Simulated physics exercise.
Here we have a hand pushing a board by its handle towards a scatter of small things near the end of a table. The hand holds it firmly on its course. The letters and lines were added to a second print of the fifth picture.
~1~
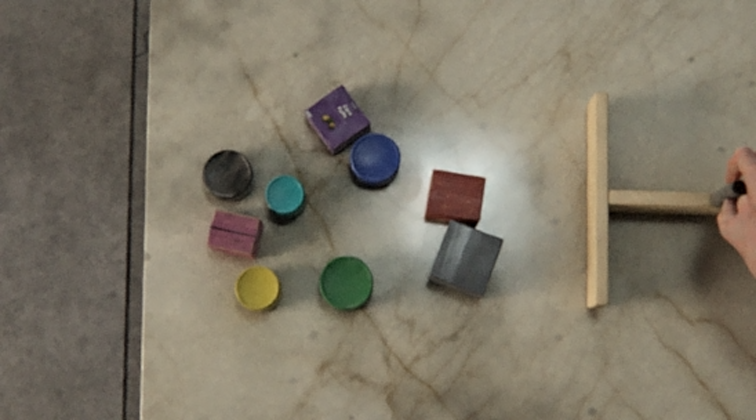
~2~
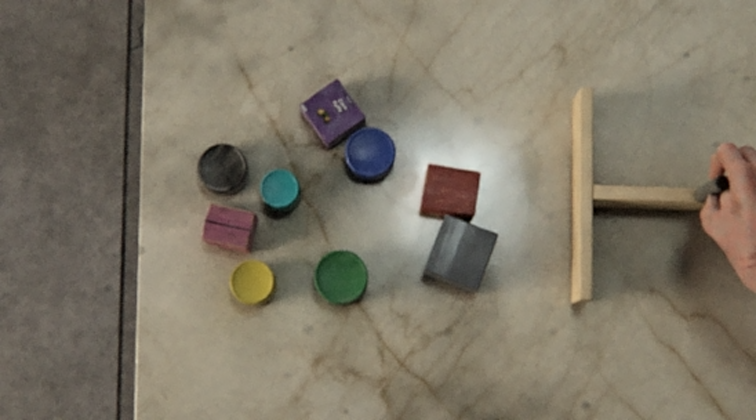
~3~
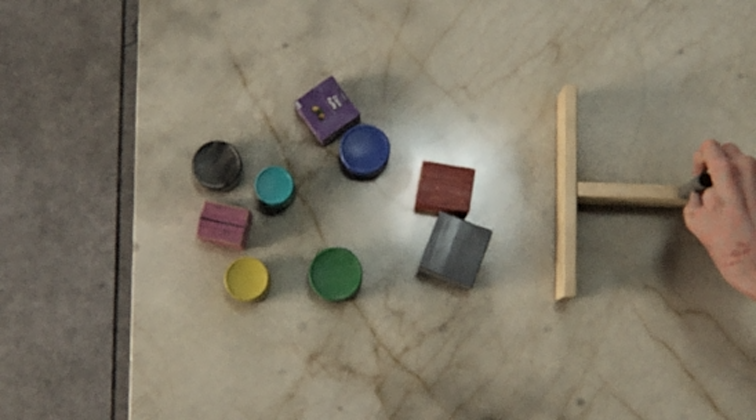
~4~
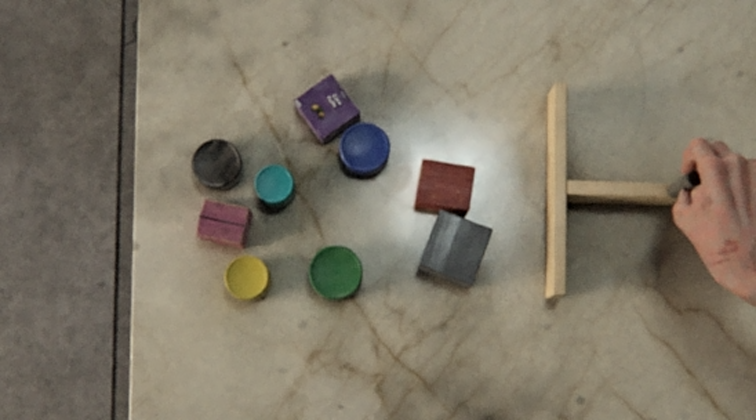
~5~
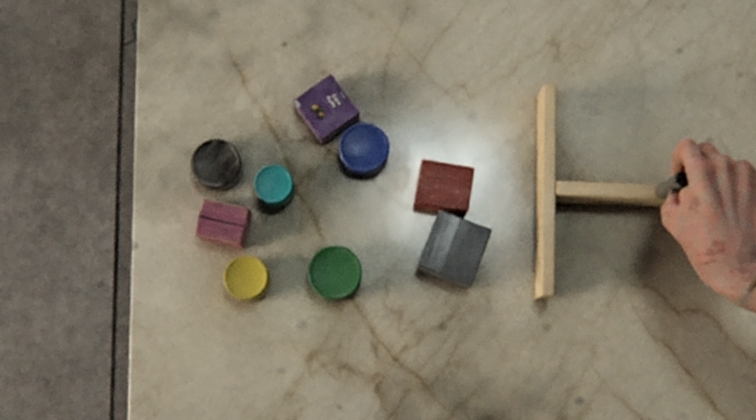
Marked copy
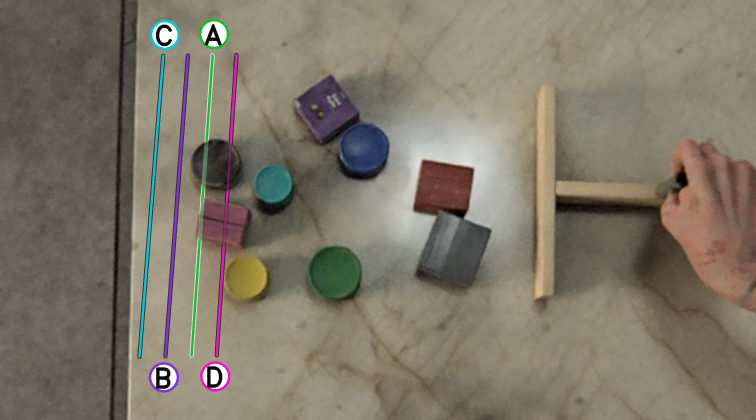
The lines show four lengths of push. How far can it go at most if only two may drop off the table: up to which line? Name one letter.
It should halt at D.
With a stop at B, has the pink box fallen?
Yes.
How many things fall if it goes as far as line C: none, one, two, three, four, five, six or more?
Six or more.
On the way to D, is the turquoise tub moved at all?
Yes.
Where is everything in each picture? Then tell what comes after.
In the first frame, black tub (229, 177); grey block (466, 260); purple packet (338, 121).
In the second frame, board (587, 191); pink box (231, 228).
In the third frame, board (571, 188); turquoise tub (276, 189).
In the fourth frame, board (560, 187); green jar (336, 273).
In the fifth frame, board (550, 187); black tub (218, 166); grey block (454, 250); purple packet (327, 110).
On the copy, A at (202, 202); B at (177, 202); C at (152, 203); D at (227, 202).
On D. First, board (435, 189); grey block (396, 255); blue tub (358, 147).
Then, board (318, 191); yellow tub (180, 286); black tub (207, 162).
Finally, board (226, 193); yellow tub over the edge; pink box over the edge; two fallen.
By contrast, A drops four; B drops five; C drops eight.
